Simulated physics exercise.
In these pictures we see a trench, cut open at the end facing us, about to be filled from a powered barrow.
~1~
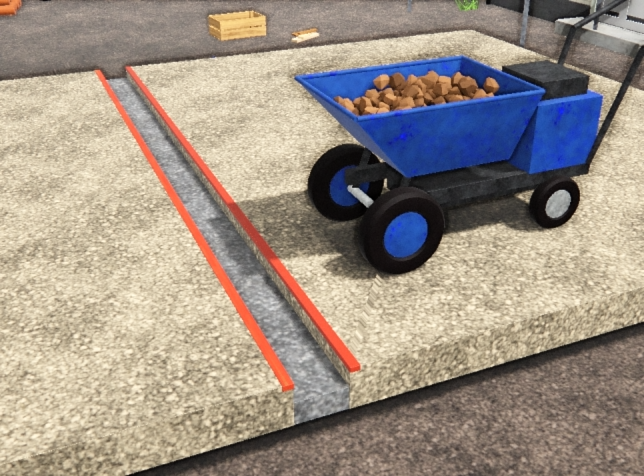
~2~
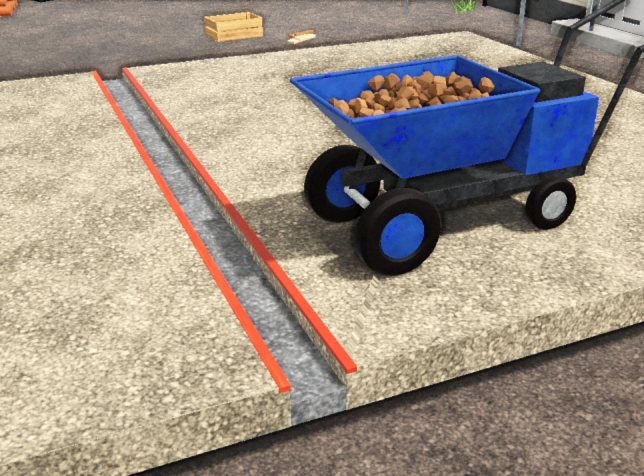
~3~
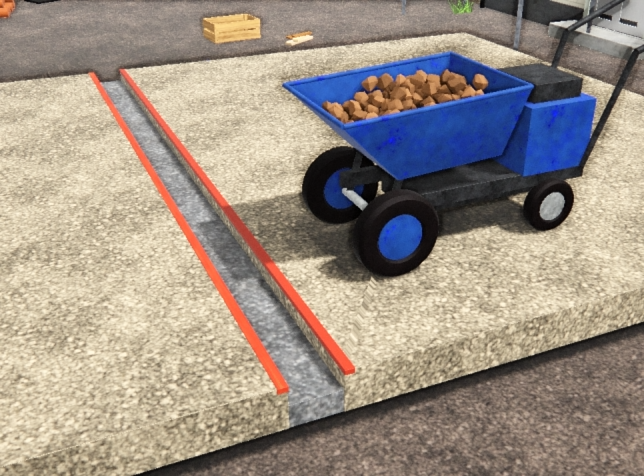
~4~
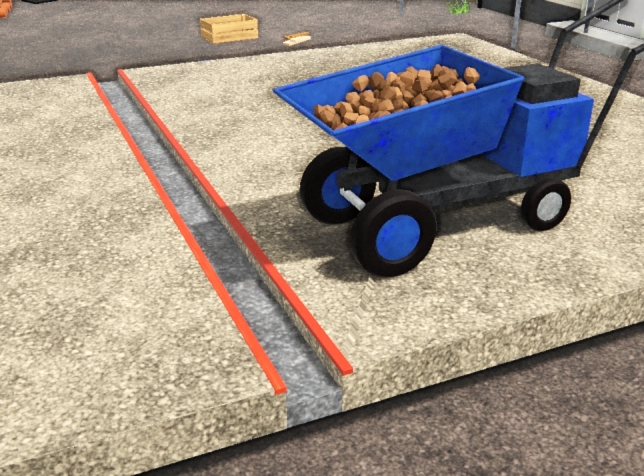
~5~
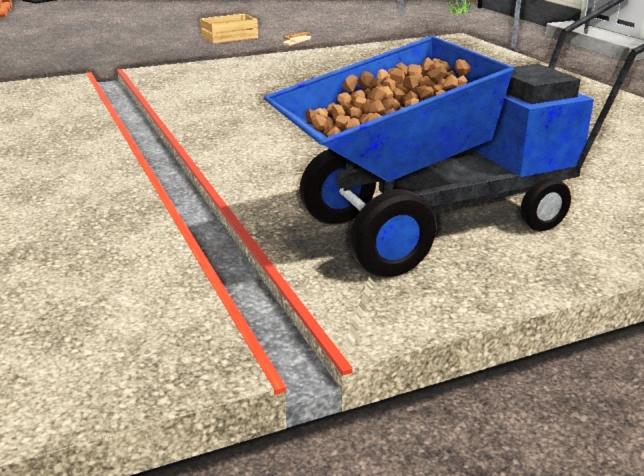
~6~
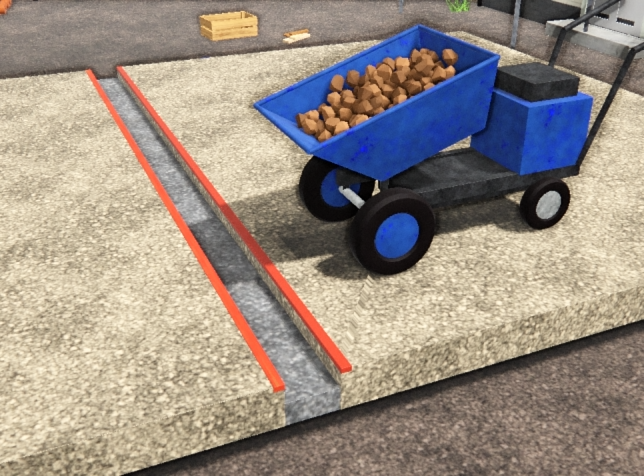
A blue powered barrow rolls slightly left, then tilts its skip of brown clods toward the trench.
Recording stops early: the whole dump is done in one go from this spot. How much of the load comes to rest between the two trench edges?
The trench is going to be left with below half the load.
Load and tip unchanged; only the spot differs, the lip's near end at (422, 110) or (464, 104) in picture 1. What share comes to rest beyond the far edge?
The first gives close to 10 per cent and the second 0 per cent.
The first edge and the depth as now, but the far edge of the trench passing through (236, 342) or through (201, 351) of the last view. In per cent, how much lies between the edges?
Around 40 percent first, around 70 percent second.
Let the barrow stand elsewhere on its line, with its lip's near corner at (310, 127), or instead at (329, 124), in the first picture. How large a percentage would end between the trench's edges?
About 0 %, then 0 %.
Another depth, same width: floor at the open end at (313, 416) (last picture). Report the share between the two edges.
It would be close to 40 percent.
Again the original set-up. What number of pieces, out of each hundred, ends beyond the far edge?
50 per cent.
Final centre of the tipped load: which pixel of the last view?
Roughly at (192, 276).
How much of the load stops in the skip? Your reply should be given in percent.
Around 25 in a hundred.
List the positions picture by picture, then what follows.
Lip of the skip at (357, 120), level; top of the load at (428, 99), clay clods; first edge of the trench at (322, 322); far edge at (259, 338), the trench under half as wide as the skip, and shallow for its width, in the first picture.
Lip of the skip at (351, 122), level; top of the load at (423, 100), in the second picture.
Lip of the skip at (344, 127), tipped barely; top of the load at (430, 90), in the third picture.
Lip of the skip at (333, 134), tipped a little; top of the load at (436, 88), in the fourth picture.
Lip of the skip at (322, 143), tipped a little; top of the load at (428, 83), in the fifth picture.
Lip of the skip at (310, 152), tipped clearly; top of the load at (417, 75); first edge of the trench at (313, 323); far edge at (251, 338), in the sixth picture.
Soon, skip tipped steeply; all in the skip.
A while on, skip tipped right over; about half in the skip; a small part in or heaped over the trench; about a third beyond it.
Towards the end, skip tipped right over; about a quarter in the skip; about a quarter in or heaped over the trench; about half beyond it.
Finally, skip tipped right over; about a quarter in the skip; about a quarter in or heaped over the trench; about half beyond it.
